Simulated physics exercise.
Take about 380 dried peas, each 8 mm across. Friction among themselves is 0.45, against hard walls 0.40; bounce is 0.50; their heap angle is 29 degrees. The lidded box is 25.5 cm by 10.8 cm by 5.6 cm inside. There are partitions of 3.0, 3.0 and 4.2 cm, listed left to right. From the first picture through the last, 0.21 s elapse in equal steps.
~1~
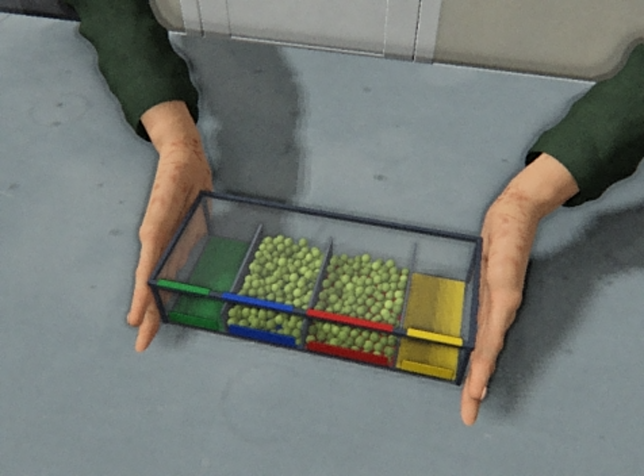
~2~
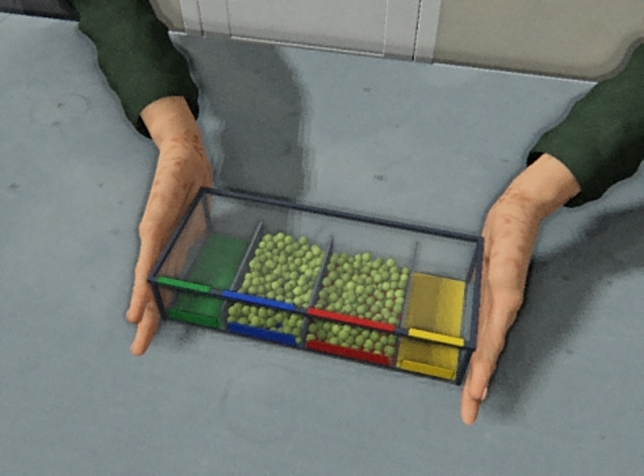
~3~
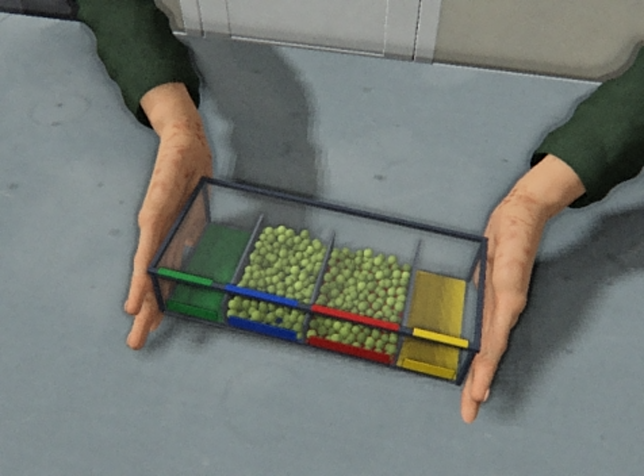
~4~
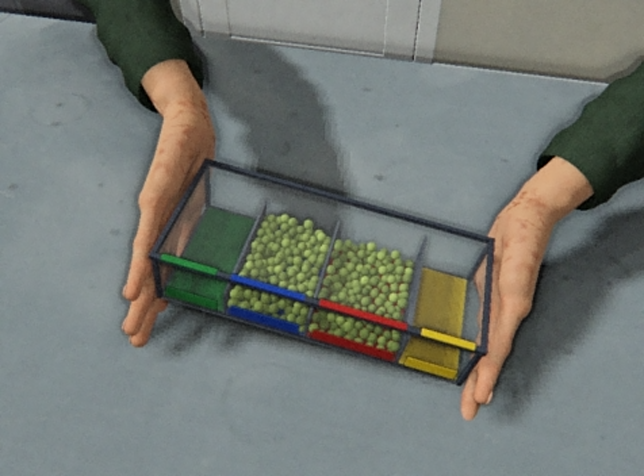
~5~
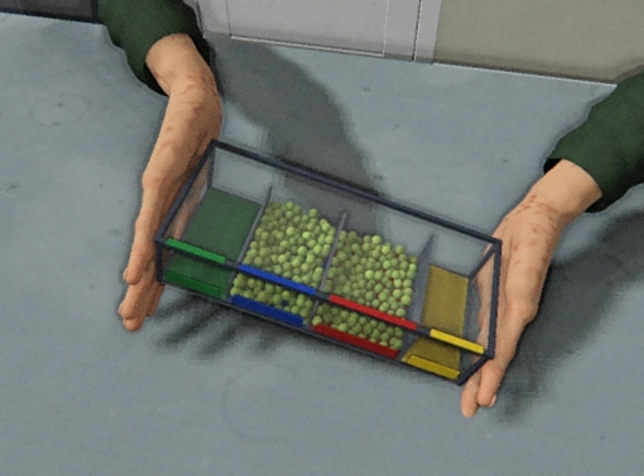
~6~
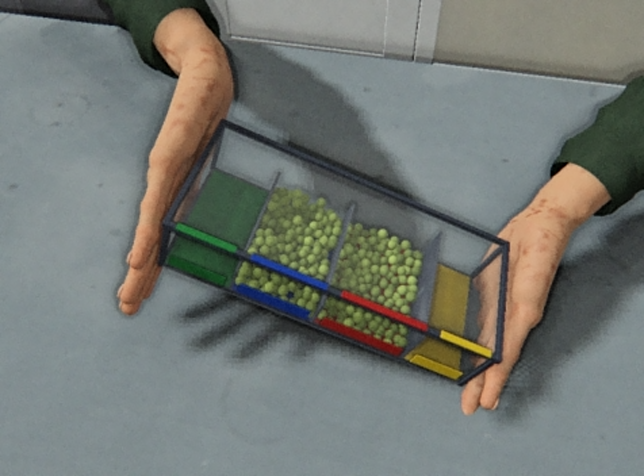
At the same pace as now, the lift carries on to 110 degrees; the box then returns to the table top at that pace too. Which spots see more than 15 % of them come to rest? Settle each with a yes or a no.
For red compartment, yes; for blue compartment, no; for green compartment, no; for yellow compartment, yes.
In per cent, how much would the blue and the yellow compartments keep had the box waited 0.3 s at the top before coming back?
Blue keeps 0% and yellow keeps 20%.
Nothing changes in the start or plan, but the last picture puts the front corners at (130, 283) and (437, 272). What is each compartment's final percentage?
Final per cent - red: 0; blue: 15; green: 85; yellow: 0.
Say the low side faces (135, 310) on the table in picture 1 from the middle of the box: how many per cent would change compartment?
My best guess is some 90 per cent.
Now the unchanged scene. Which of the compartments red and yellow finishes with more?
That would be the red compartment.
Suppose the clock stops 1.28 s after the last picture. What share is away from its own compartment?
Near 65 per cent of it.
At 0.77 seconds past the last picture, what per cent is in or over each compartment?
Red 75 %, blue 10 %, green 0 %, yellow 10 %.
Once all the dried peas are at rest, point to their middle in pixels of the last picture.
(380, 317).
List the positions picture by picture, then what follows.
The first frame shows box tilt 0 degrees, front corners at (154, 281) and (469, 344); red 45 %, blue 55 %.
The second frame shows box tilt 1 degrees, front corners at (154, 278) and (471, 345).
The third frame shows box tilt 4 degrees, front corners at (154, 270) and (475, 346), lowest corner right front.
The fourth frame shows box tilt 9 degrees, front corners at (156, 255) and (481, 349), lowest corner right front.
The fifth frame shows box tilt 14 degrees, front corners at (161, 239) and (489, 352), lowest corner right front.
The sixth frame shows box tilt 20 degrees, front corners at (170, 223) and (496, 356), lowest corner right front; red 45 %, blue 55 %.
Then, 0.77 s after the last picture, tilt 110 degrees; red 75 %, blue 10 %, yellow 10 %.
Then, 1.28 s after the last picture, tilt 48 degrees; red 80 %, yellow 20 %.
Then, 1.85 s after the last picture, tilt 0 degrees; red 80 %, yellow 20 %.
In the end, red 80 %, blue 0 %, green 0 %, yellow 20 %.
